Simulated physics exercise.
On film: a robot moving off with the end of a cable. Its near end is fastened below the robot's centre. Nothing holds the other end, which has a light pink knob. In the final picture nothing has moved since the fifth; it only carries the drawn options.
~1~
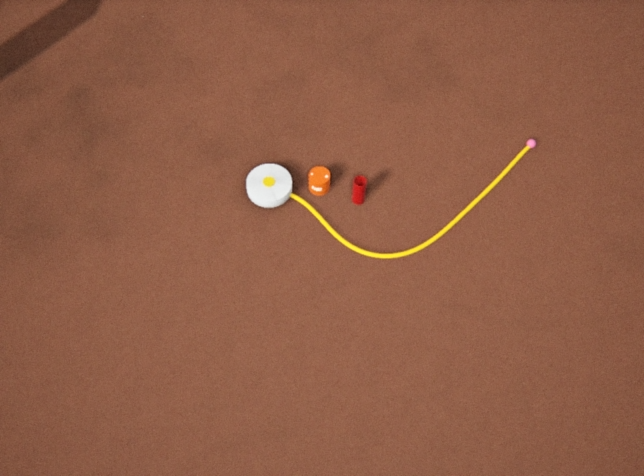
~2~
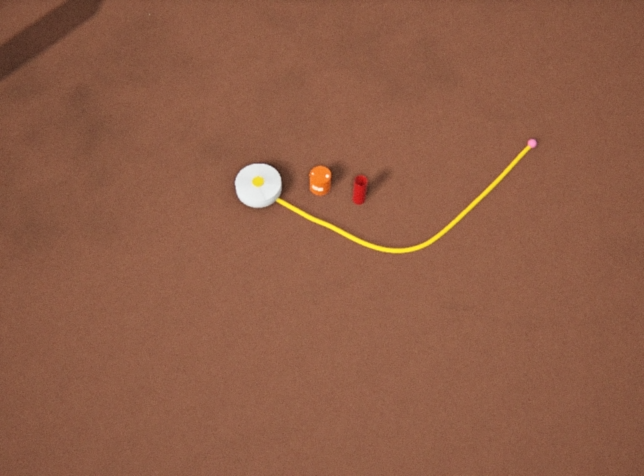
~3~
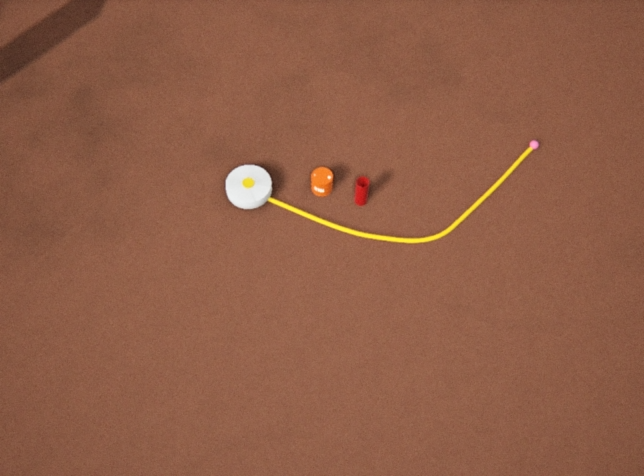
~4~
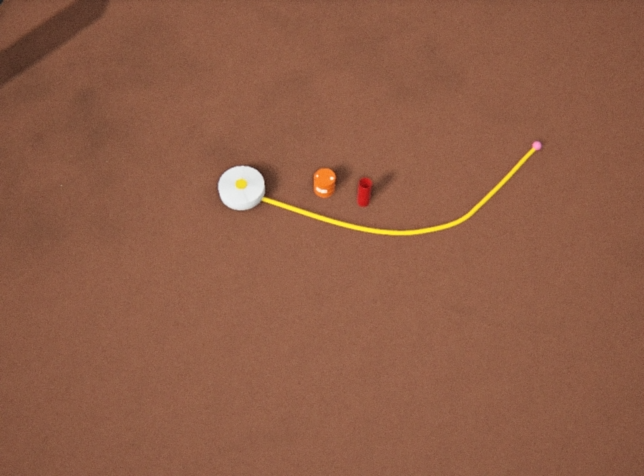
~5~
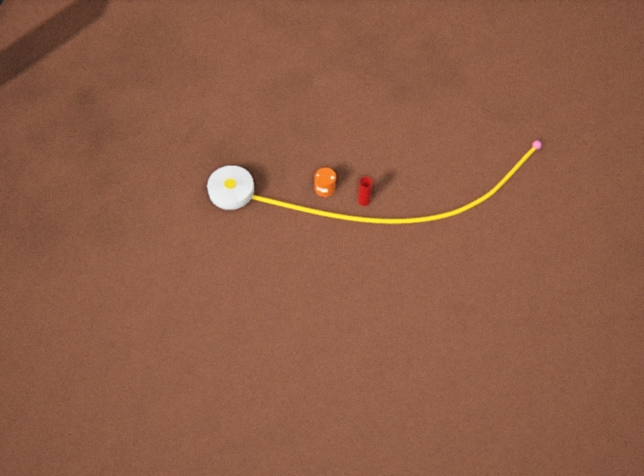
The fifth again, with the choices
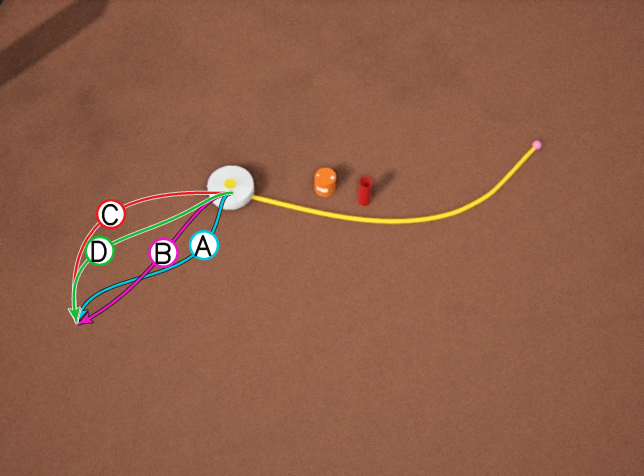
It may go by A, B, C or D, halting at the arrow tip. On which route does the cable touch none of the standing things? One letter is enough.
Route A touches nothing.
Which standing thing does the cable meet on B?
It is the red post.
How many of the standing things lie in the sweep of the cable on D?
It sweeps one.
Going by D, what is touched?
It is the red post.
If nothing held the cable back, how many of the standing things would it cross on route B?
One.
On the marked copy, A from (232, 193) via (176, 265) to (78, 321); B from (232, 193) via (160, 257) to (79, 323); C from (232, 193) via (111, 214) to (77, 323); D from (232, 193) via (127, 237) to (76, 321).
Following A. Soon after the start, robot (195, 249), middle of the cable (374, 212), free end (525, 157).
Later, robot (113, 282), middle of the cable (299, 233), free end (462, 185).
In the end, robot (75, 321), middle of the cable (257, 246), free end (423, 196); nothing has been touched.
As for the rest, B meets the red post; C meets the orange pot and red post; D meets the red post.
